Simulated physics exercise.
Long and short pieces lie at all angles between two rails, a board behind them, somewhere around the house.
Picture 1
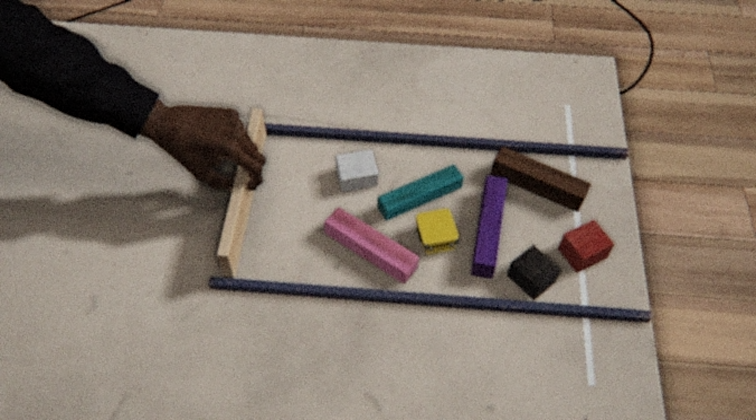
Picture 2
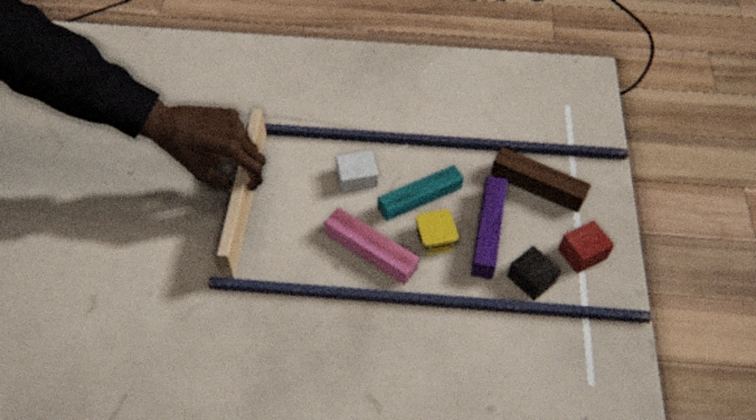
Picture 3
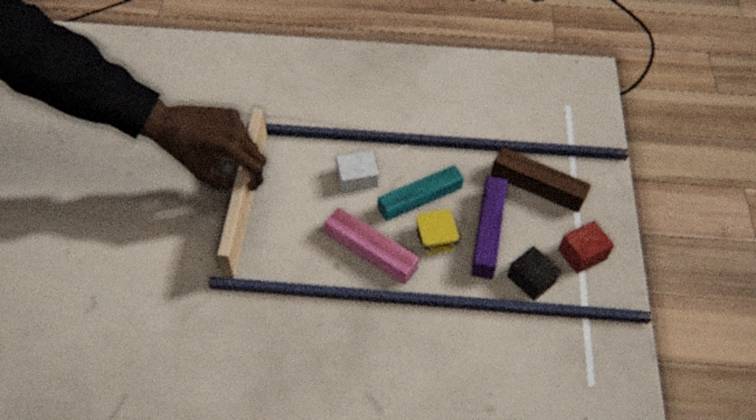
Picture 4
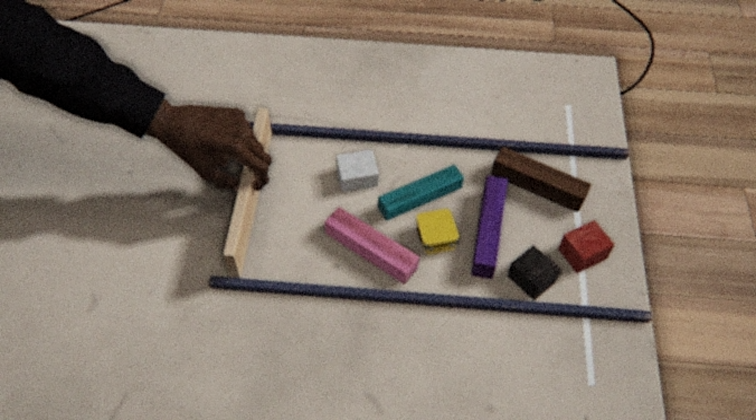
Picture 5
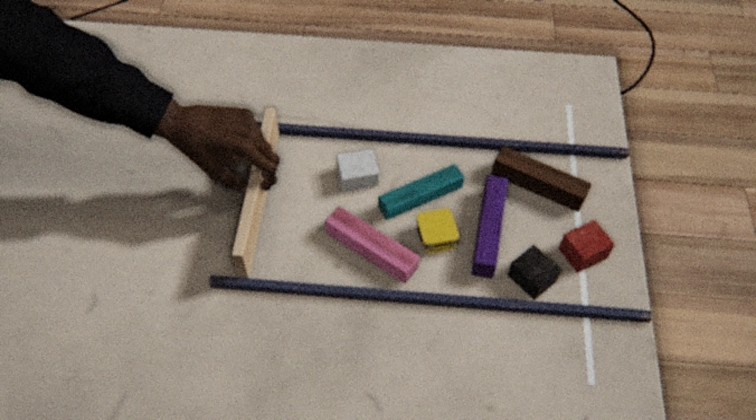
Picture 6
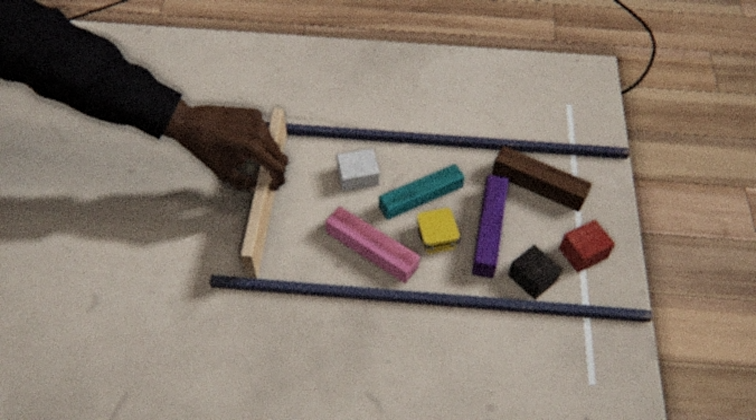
On a pale mat over a wooden floor, a hand held a light wooden board upright behind scattered colored blocks between two dark rails, then slid it slightly right while the blocks stayed still.
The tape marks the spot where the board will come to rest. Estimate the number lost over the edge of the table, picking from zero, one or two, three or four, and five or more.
It sends over the edge three or four pieces.
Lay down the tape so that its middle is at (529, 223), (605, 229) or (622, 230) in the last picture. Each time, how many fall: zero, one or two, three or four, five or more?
Zero; more than four; at least five.
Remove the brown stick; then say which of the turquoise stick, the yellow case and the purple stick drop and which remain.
Taking them one by one, the turquoise stick holds its spot, the yellow case holds its spot and the purple stick drops away.
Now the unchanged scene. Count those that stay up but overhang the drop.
4 overhanging.
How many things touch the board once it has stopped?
4.
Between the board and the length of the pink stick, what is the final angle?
Out of line by around 45°.
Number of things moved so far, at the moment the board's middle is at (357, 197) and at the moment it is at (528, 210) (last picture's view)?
Up to then 2, and up to the other point 8.
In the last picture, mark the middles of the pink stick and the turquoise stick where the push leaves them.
Going in order: First (631, 275), then (618, 206).
Soon after, none off yet; red block at rest near (586, 246); brown stick at rest near (541, 178); black block at rest near (534, 272).
After that, none off yet; red block displaced a little near (602, 244); brown stick displaced a little near (571, 168); black block displaced about its own width near (595, 280).
In the end, the number that fall off is three or four; gone, purple stick, black block and red block.
